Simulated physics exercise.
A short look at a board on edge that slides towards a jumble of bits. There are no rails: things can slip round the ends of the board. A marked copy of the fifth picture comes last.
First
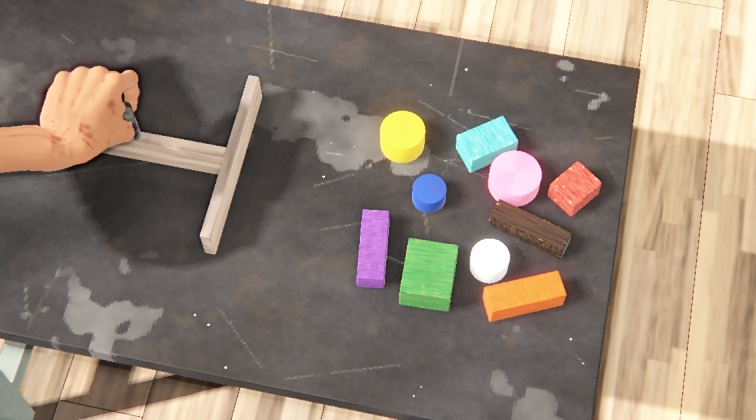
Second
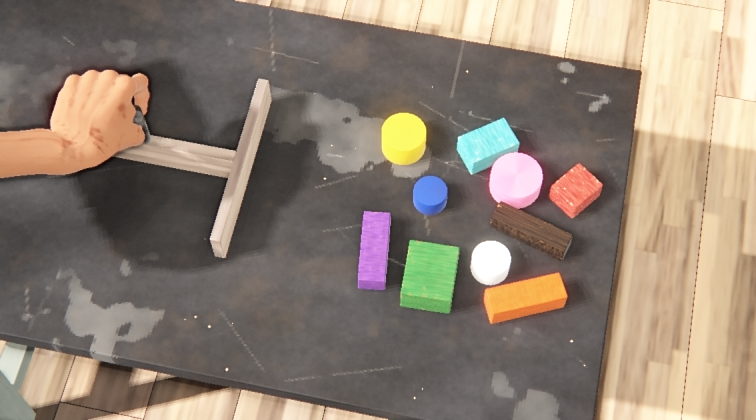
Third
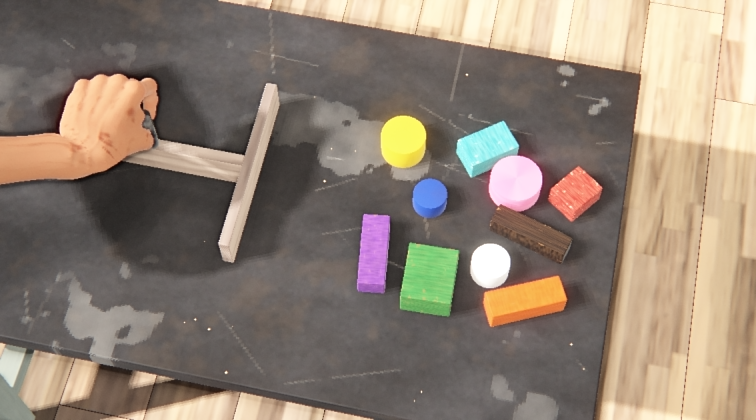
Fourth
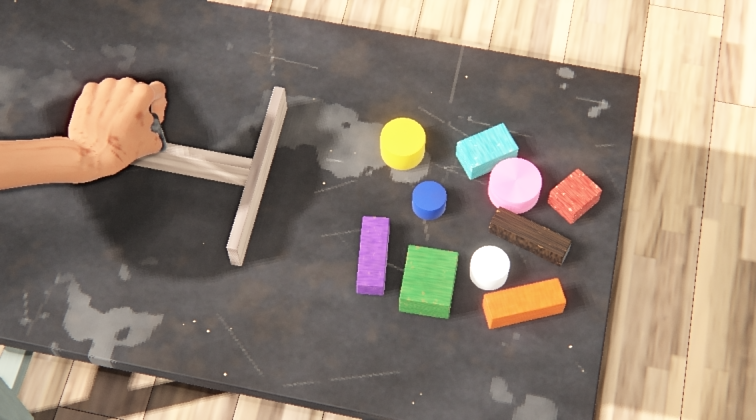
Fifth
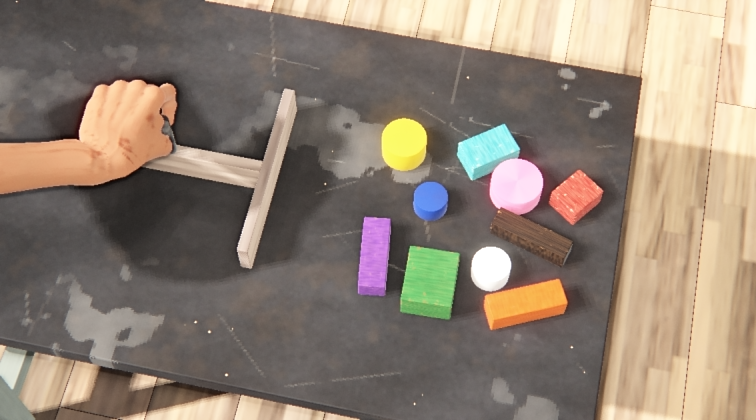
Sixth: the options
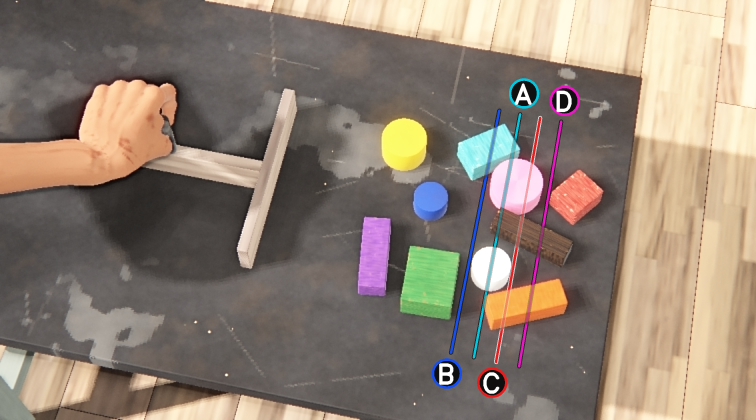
A wooden board on edge, gripped by a hand, sliding slowly right across a dark tabletop towards motionless, colourful blocks and cylinders.
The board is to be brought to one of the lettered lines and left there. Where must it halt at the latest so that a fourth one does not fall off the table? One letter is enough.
The farthest such stop is D.
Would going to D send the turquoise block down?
No.
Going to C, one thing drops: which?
It is the orange bar.
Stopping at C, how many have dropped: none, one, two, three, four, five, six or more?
One.
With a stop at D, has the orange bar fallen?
Yes.
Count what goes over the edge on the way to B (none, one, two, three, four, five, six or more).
The count is none.
On the marked copy, A at (498, 230); B at (476, 226); C at (519, 234); D at (541, 238).
With D. Early on, board (363, 185); red block (576, 197); orange bar (525, 305).
Further on, board (462, 204); orange bar (569, 309); white tin (552, 282).
At the end, board (540, 219); orange bar over the edge; white tin over the edge; three fallen.
As for the rest, A is within the limit but short; B is within the limit but short; C is within the limit but short.
